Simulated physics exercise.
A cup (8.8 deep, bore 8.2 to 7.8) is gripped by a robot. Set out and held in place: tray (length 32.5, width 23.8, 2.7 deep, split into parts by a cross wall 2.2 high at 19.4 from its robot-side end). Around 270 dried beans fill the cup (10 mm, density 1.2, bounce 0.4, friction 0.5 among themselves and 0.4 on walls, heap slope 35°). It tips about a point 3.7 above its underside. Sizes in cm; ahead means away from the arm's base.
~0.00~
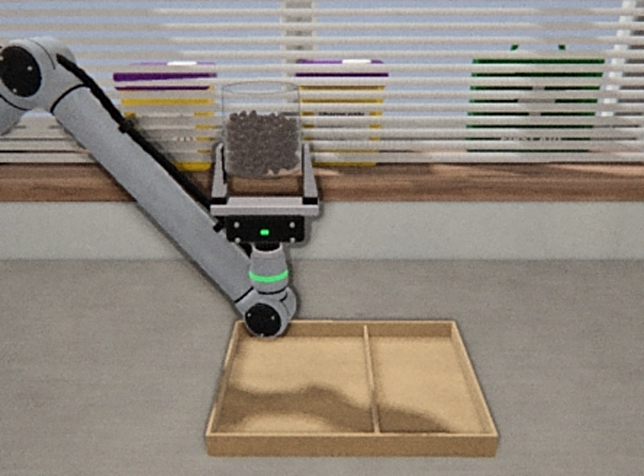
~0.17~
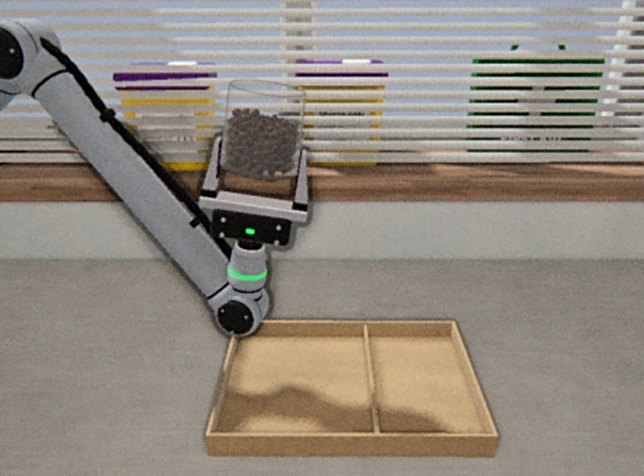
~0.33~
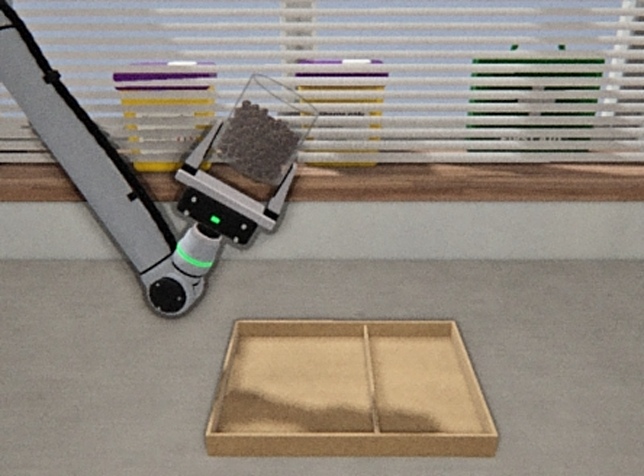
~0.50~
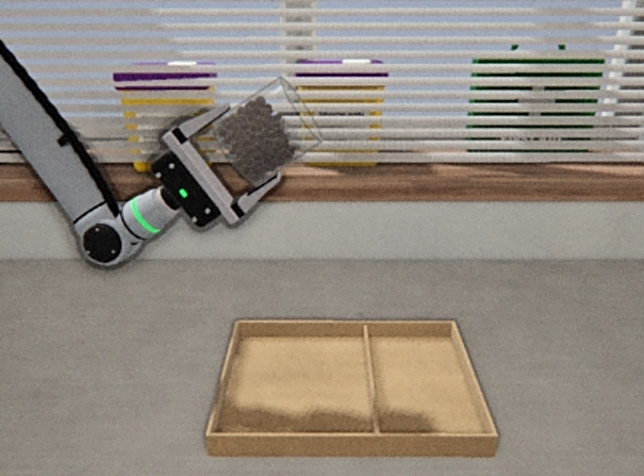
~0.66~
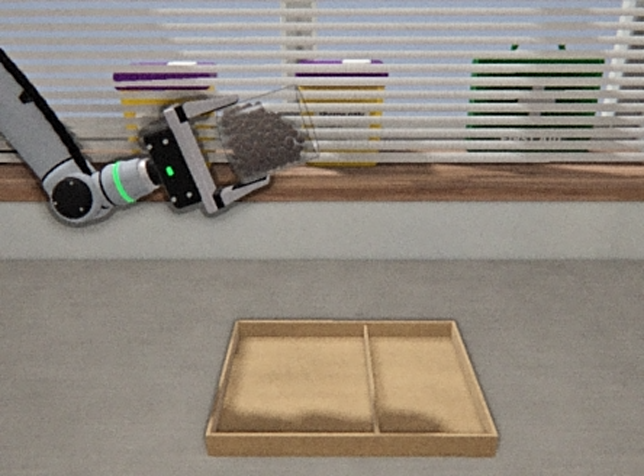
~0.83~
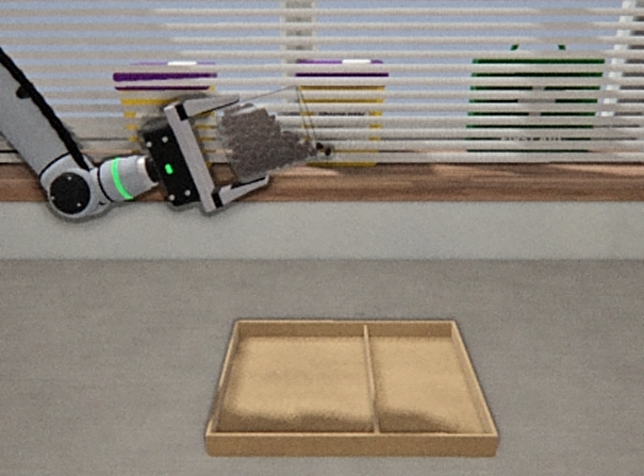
A robot arm gripping a clear cup of dark beans tilted it steadily to the right above a divided wooden tray, until the cup leaned well over and the beans shifted toward its rim.
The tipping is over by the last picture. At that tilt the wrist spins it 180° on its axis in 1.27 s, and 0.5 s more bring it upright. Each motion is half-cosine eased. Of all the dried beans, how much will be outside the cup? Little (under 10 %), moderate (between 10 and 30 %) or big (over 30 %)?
Share outside the cup: Little (under 10 %).
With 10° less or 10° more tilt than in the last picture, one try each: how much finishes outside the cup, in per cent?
About 0 and 15 per cent.
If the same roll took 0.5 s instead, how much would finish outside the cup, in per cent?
It would be near 5 per cent.
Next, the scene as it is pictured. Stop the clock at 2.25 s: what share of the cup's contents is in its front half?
Some 45 per cent.
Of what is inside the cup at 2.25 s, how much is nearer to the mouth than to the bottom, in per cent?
Roughly 30 per cent.
After 1.54 s, tipped 73°, highest piece 38 above the table; 269 in the cup, 2 in the far-side part, 2 in flight or on a rim.
After 2.25 s, tipped 59°, highest piece 37 above the table; 263 in the cup, 7 in the robot-side part, 2 in the far-side part, 1 in flight or on a rim.
After 2.80 s, upright, highest piece 39 above the table; 263 in the cup, 7 in the robot-side part, 3 in the far-side part.
After 3.50 s, upright, highest piece 39 above the table; 263 in the cup, 7 in the robot-side part, 3 in the far-side part.
In the end, 263 in the cup, 7 in the robot-side part, 3 in the far-side part. That is 4 % outside the cup.
